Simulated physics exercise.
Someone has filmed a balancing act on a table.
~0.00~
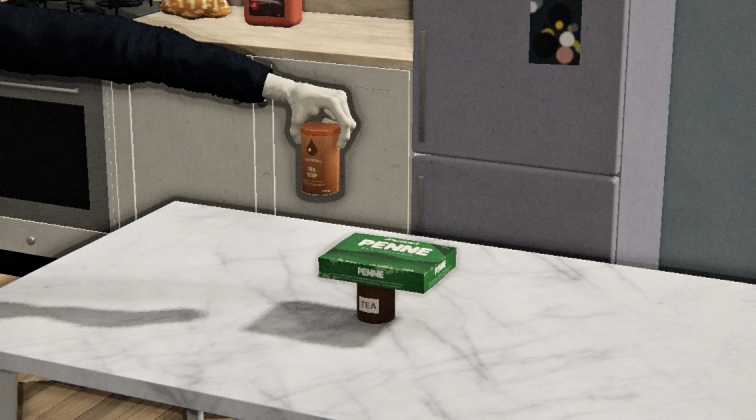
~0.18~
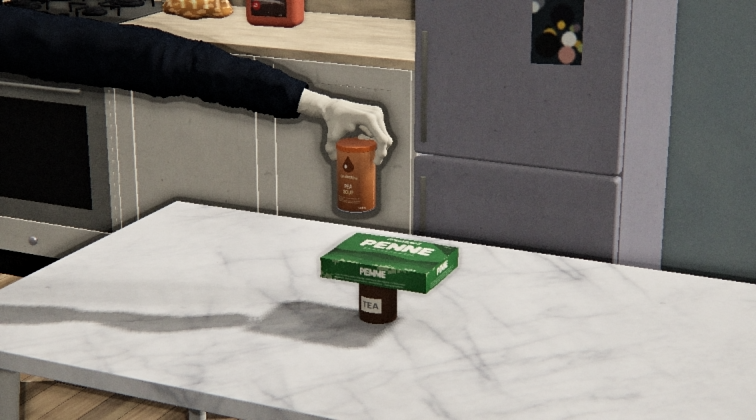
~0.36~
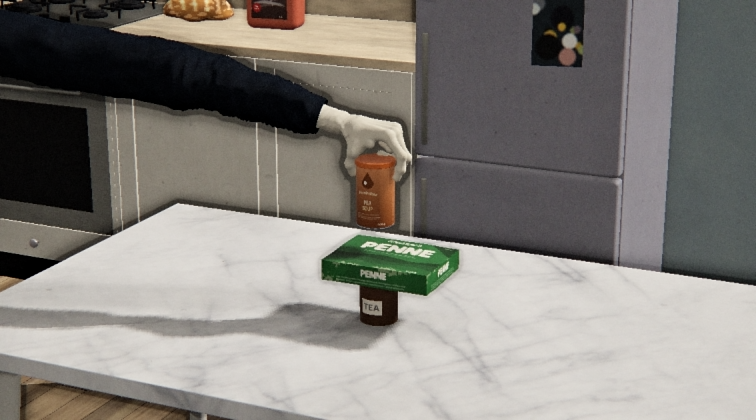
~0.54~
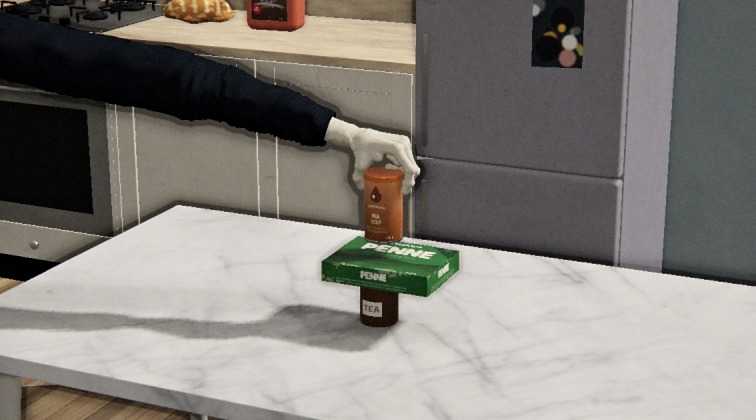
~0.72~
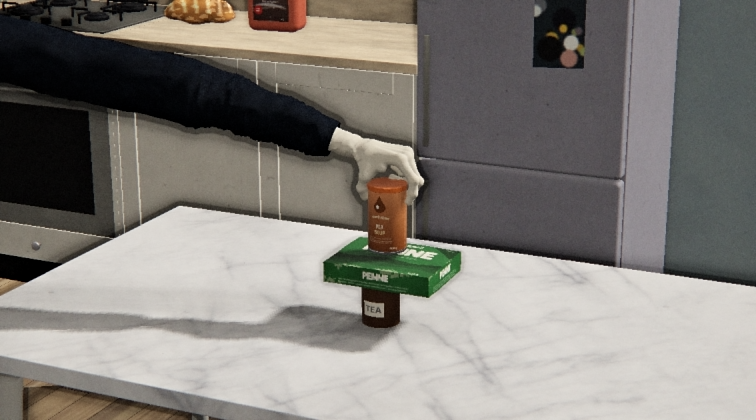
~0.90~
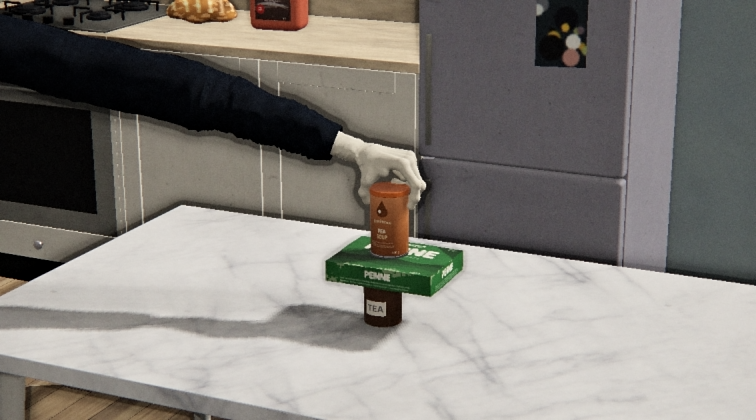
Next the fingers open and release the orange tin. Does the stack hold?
Outcome: The stack stays up.
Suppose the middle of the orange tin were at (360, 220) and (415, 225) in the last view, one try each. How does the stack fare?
In the first case it stays up; in the second case it comes apart.
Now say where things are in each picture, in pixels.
Still above its spot; orange tin (320, 159); green packet (388, 262), in the first picture.
Still above its spot; orange tin (356, 176); green packet (390, 262), in the second picture.
Still above its spot; orange tin (376, 192); green packet (391, 264), in the third picture.
Still above its spot; orange tin (384, 206); green packet (391, 266), in the fourth picture.
Still above its spot; orange tin (387, 216); green packet (393, 266), in the fifth picture.
In place under the hand; orange tin (390, 220); green packet (395, 265), in the sixth picture.
After 1.70 s, nothing has stirred.
After 2.70 s, orange tin resting near (390, 220).
At rest (3.5 s), all 3 in place. Seen from the same camera at the end, orange tin near (390, 220). The stack keeps its balance.
